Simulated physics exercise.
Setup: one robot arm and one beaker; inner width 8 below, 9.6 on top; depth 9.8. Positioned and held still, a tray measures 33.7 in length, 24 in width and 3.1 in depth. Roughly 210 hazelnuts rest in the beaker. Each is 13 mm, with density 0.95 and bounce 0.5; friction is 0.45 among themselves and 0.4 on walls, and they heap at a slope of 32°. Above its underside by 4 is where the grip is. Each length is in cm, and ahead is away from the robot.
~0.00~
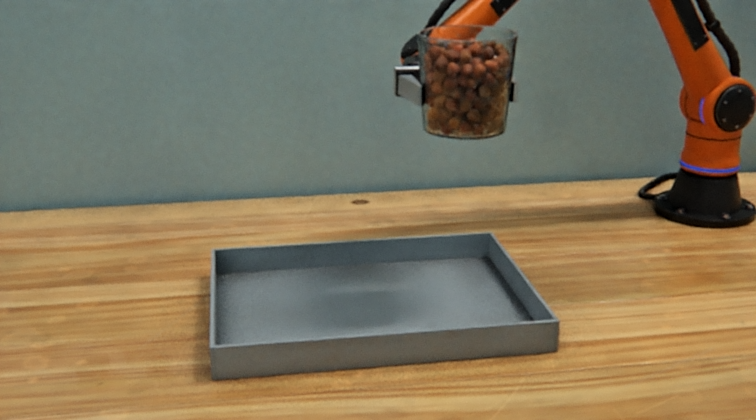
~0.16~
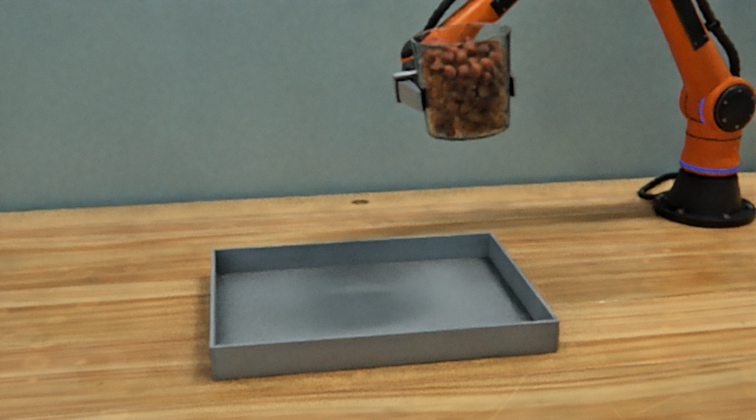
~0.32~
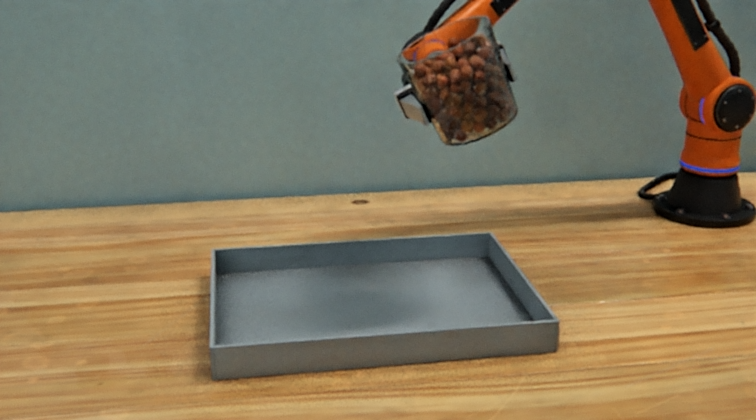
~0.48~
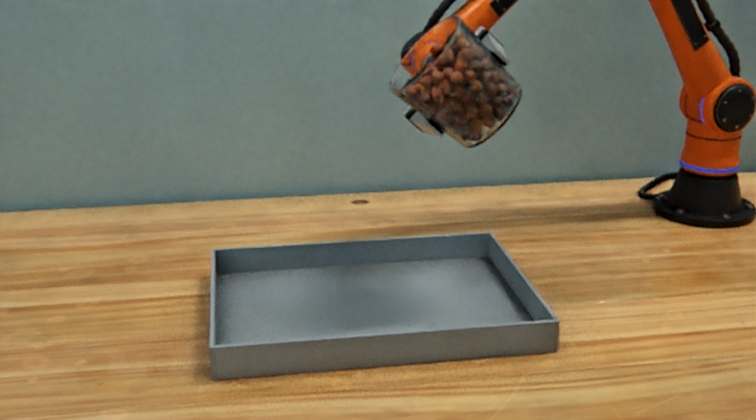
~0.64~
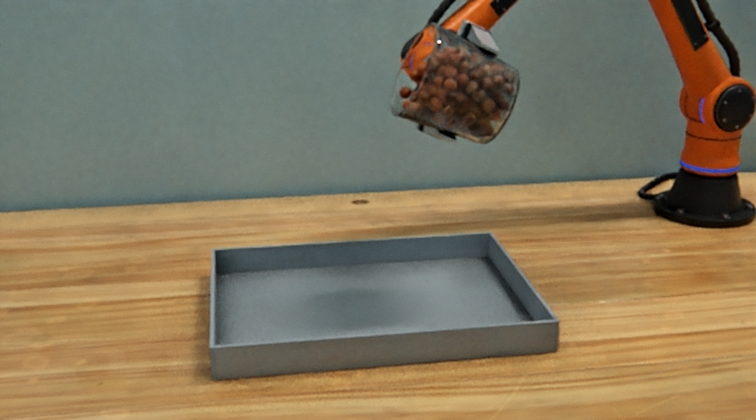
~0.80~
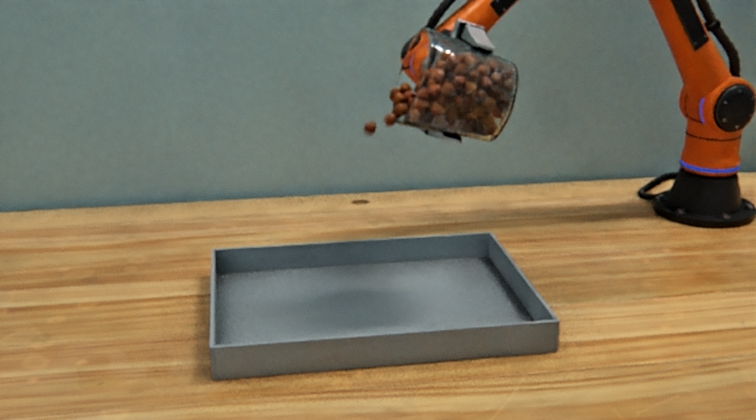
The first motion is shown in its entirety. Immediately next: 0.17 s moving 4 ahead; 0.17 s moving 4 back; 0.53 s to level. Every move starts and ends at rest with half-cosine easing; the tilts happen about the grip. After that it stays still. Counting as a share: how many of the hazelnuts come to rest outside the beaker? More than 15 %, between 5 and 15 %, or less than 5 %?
More than 15 %.
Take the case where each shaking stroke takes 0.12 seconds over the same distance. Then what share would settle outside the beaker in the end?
It would be some 35 %.
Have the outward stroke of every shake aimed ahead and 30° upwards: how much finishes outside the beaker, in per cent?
Roughly 25 percent of it.
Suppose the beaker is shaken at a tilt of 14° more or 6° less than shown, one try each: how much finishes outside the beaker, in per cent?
About 55 and 15 %.
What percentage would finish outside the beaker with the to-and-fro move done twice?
Result: Approximately 40 per cent.
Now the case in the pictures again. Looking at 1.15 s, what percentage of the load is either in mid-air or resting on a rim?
Around 14 percent of the load.
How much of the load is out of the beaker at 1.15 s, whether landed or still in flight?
I'd say some 20 percent.
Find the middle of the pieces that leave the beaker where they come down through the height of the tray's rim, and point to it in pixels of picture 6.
Close to pixel (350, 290).
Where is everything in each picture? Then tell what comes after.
The first picture shows beaker middle at (466, 83), level; upper third of the load around (467, 66), from x 430 to 505, top at y 45; 210 in the beaker.
The second picture shows beaker middle at (465, 83), tilted 7° forward; upper third of the load around (466, 66), from x 425 to 500, top at y 45.
The third picture shows beaker middle at (462, 84), tilted 25° forward; upper third of the load around (465, 67), from x 420 to 505, top at y 40.
The fourth picture shows beaker middle at (459, 86), tilted 47° forward; upper third of the load around (461, 68), from x 415 to 510, top at y 40.
The fifth picture shows beaker middle at (458, 88), tilted 65° forward; upper third of the load around (463, 71), from x 405 to 510, top at y 50.
The sixth picture shows beaker middle at (457, 89), tilted 72° forward; upper third of the load around (468, 75), from x 370 to 505, top at y 55; 209 in the beaker, 1 in flight or on a rim.
After 1.15 s, tilted 72° forward, highest piece 26 above the table; 171 in the beaker, 9 in the tray, 30 in flight or on a rim.
After 1.50 s, tilted 18° forward, highest piece 29 above the table; 161 in the beaker, 47 in the tray, 2 in flight or on a rim.
After 1.87 s, level, highest piece 29 above the table; 161 in the beaker, 49 in the tray.
After 2.92 s, level, highest piece 29 above the table; 161 in the beaker, 49 in the tray.
At rest, 161 in the beaker, 49 in the tray. That is 23 % outside the beaker.
